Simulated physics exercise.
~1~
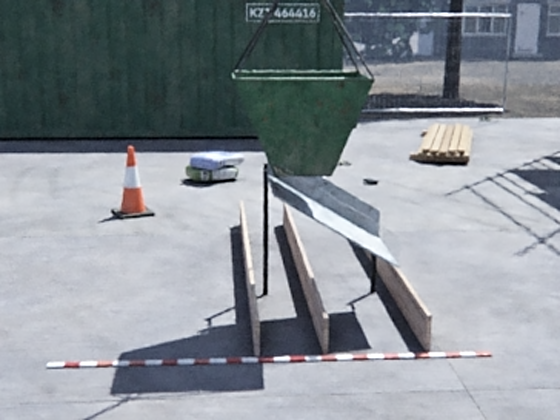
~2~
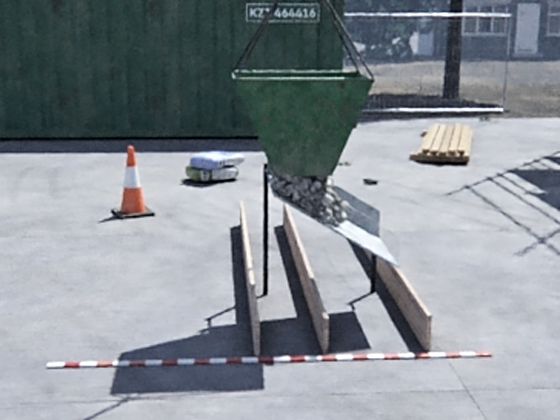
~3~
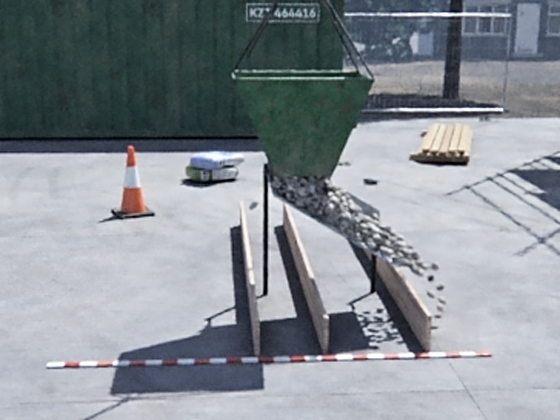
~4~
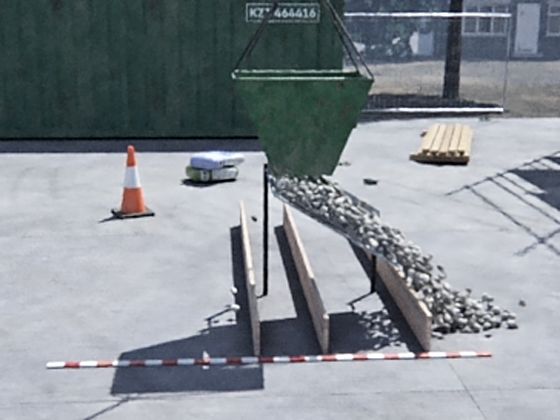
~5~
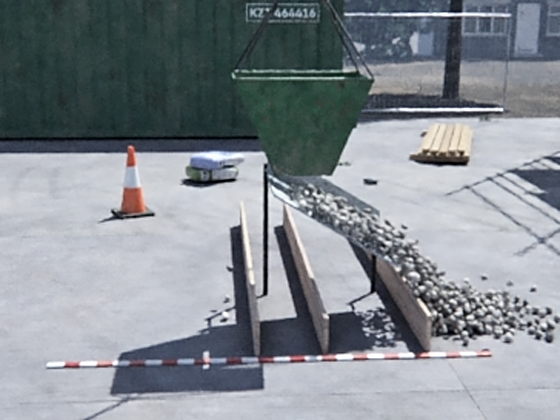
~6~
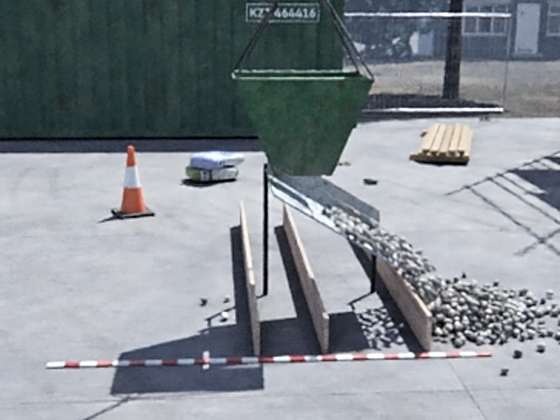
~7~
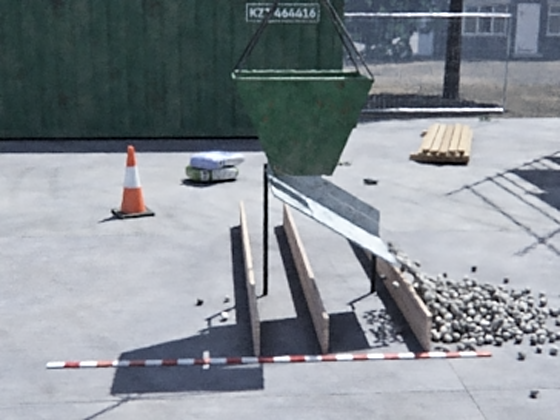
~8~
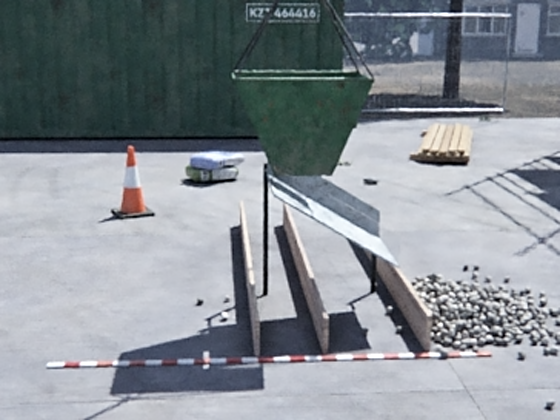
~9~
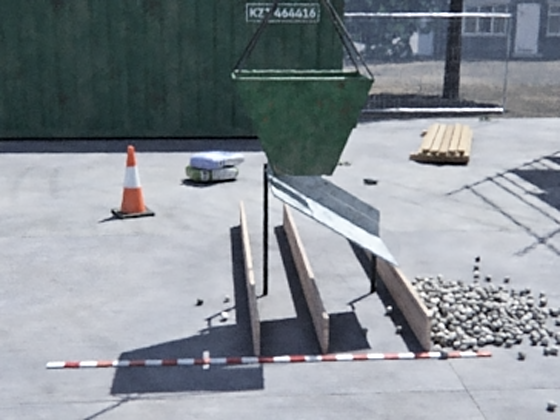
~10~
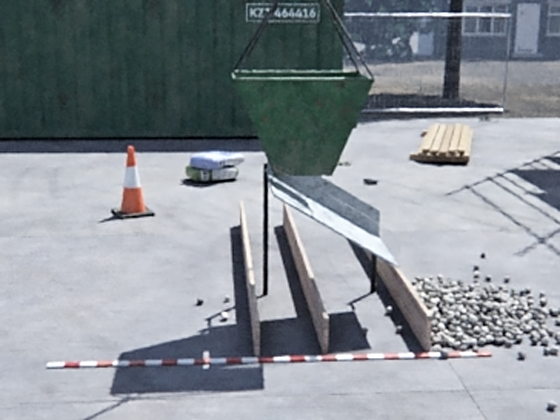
On a sunlit concrete yard in front of a dark green container, a green hopper hangs still above a sloping steel slide and three upright boards, with a traffic cone to the left. Grey rounded stones start pouring from the bottom of the hopper onto the slide. They stream down to the right, a few dropping between the boards while most shoot over the last board and spread across the ground. The flow thins and the slide empties. Finally the stones lie in a broad, low heap right of the boards, with a few strays scattered elsewhere.
